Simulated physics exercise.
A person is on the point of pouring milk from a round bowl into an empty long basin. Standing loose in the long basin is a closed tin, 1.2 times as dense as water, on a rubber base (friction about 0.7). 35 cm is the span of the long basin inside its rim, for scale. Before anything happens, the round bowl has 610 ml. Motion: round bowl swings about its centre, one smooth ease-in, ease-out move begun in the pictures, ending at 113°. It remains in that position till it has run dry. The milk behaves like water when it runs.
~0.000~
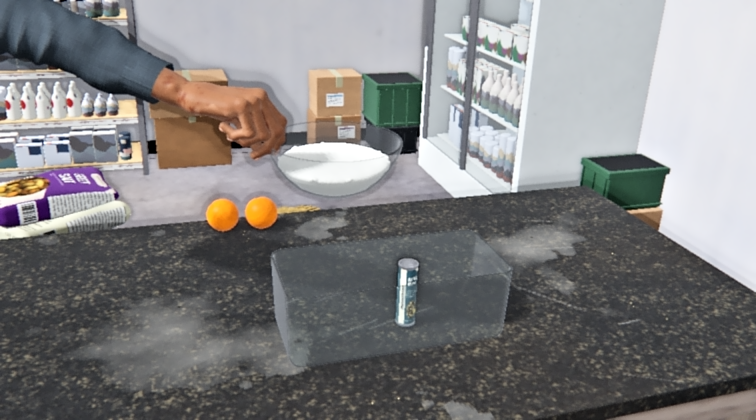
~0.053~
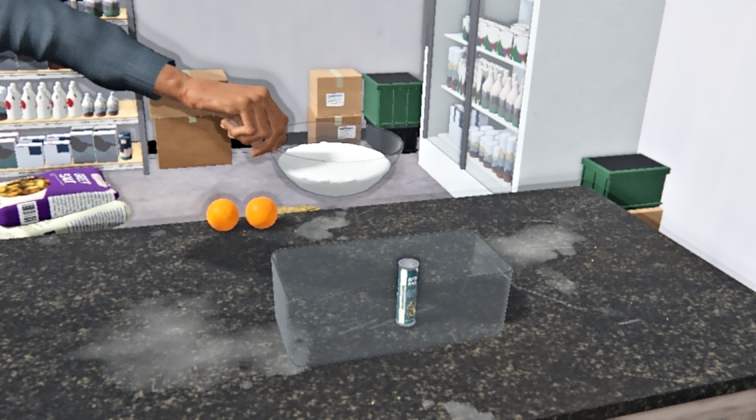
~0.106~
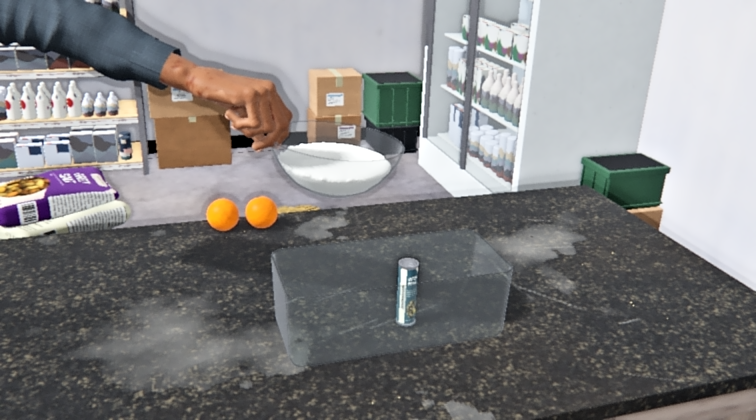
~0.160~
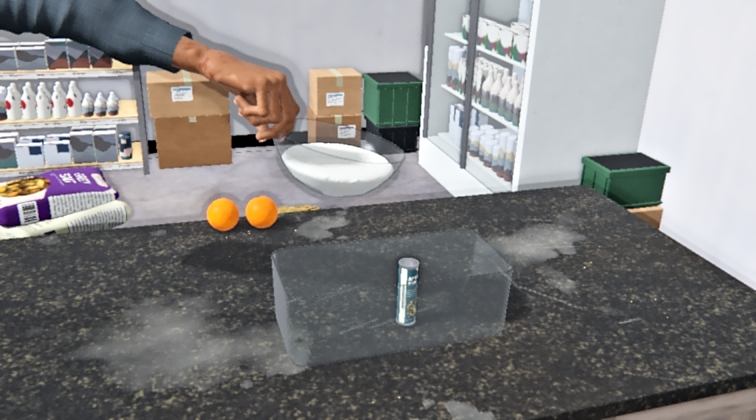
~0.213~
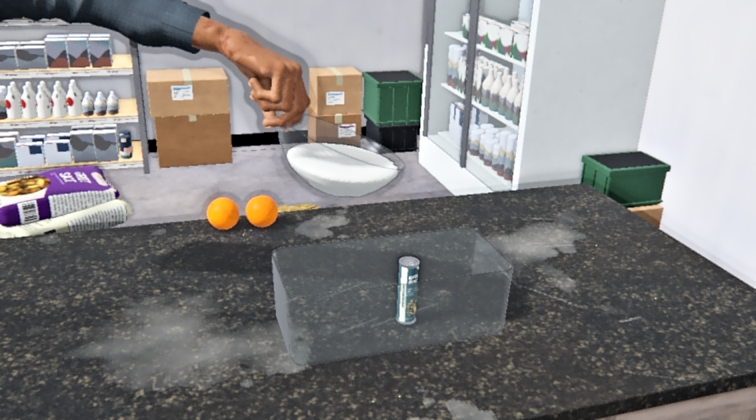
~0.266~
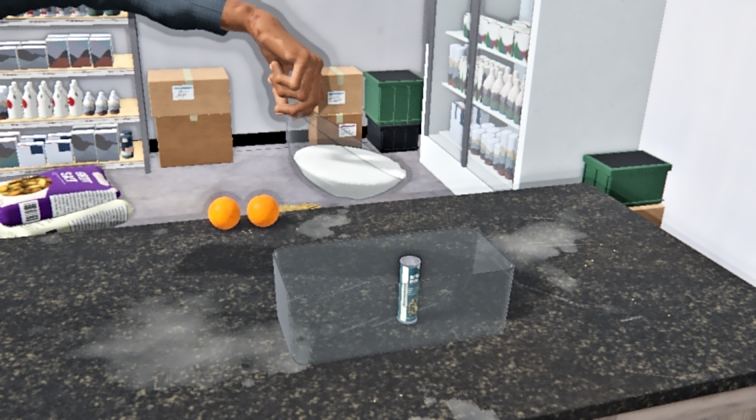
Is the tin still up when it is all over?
Yes, the tin stays standing.
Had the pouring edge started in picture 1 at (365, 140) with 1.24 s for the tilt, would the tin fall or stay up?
Then it keeps standing.
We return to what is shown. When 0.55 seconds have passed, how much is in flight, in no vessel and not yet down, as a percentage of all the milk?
Roughly 34 percent.
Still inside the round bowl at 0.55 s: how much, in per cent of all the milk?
Fraction remaining: Approx. 2 per cent.
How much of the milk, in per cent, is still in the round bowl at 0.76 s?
Close to 0 in a hundred.
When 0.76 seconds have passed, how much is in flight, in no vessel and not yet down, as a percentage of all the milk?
Something like 7 per cent is in the air then.
By 0.55 s the tilt is 98° and 2 per cent is still to pour; the tin stands where it began.
By 0.76 s the tilt is 113° and 0 per cent is still to pour; the tin stands where it began.
By 0.98 s the tilt is 113° and 0 per cent is still to pour; the tin stands where it began.
By 1.22 s the tilt is 113° and 0 per cent is still to pour; the tin stands where it began.
At rest the tin stands where it began.
